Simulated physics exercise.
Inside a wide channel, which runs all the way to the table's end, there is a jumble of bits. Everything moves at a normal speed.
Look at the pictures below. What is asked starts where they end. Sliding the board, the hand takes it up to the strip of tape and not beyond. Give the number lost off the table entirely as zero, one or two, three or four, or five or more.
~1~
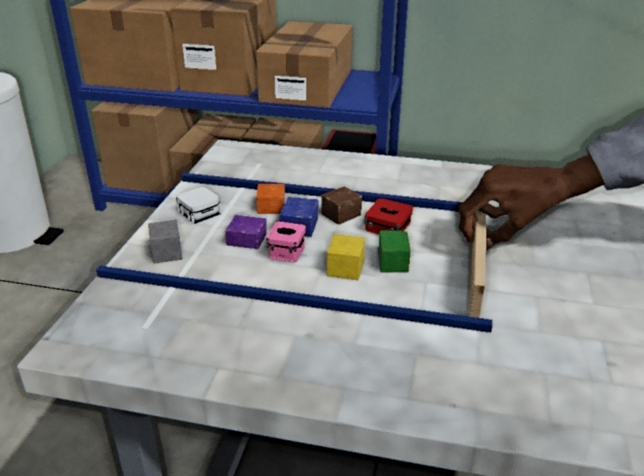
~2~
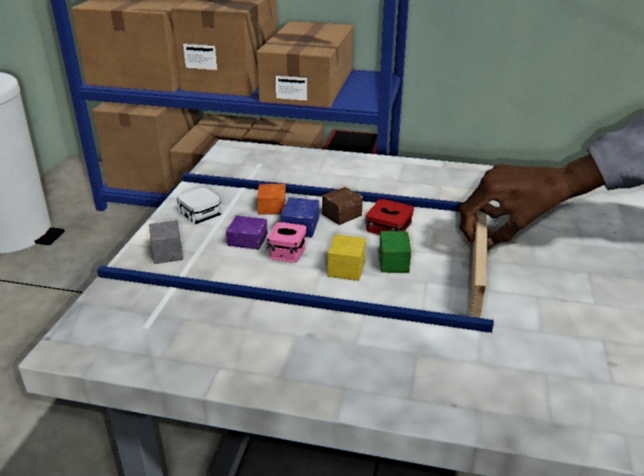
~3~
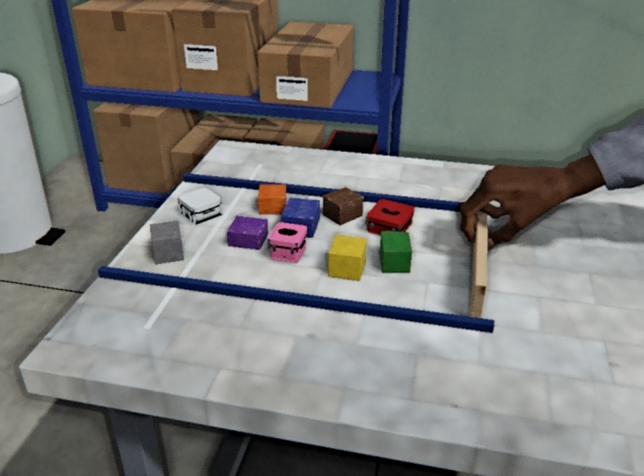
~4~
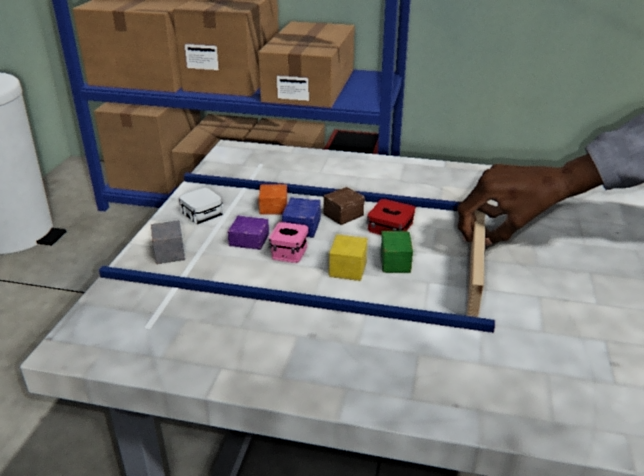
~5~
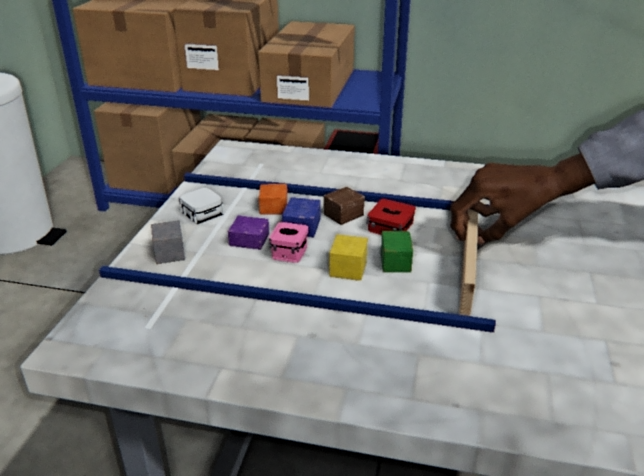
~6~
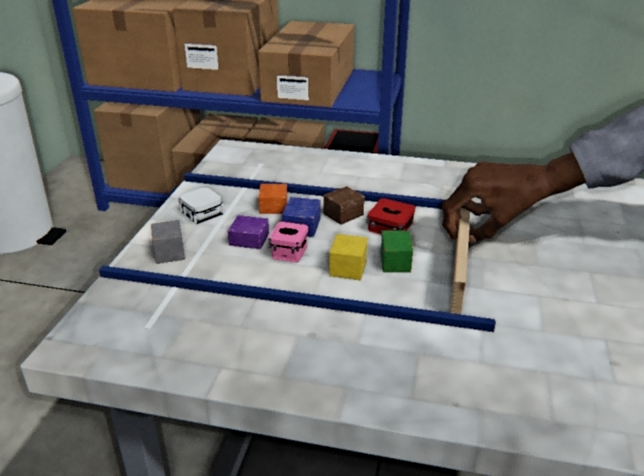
The tally of drops is under three, yet not nought.
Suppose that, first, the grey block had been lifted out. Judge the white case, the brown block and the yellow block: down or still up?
White case: Over the edge; brown block: Still there; yellow block: Still there.
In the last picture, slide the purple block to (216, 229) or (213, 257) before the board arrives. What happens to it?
In turn it holds its place, then holds its place.
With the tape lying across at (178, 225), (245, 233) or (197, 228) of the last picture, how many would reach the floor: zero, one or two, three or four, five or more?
Taking the places one by one, it comes to 5 or more; not one; just one or two.
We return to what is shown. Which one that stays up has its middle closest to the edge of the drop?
The purple block is foremost.
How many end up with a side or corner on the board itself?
4 touch it.
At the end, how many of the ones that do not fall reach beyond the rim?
That comes to 1 of them.
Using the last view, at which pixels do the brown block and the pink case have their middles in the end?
The brown block at (227, 184), the pink case at (162, 230).
Early on, none off yet; grey block at rest near (168, 242); white case at rest near (202, 206); purple block at rest near (249, 232).
A while later, none off yet; grey block at rest near (168, 242); white case at rest near (202, 206); purple block travelled about its own width near (217, 229).
Finally, the number that fall off is one or two; lost, white case.
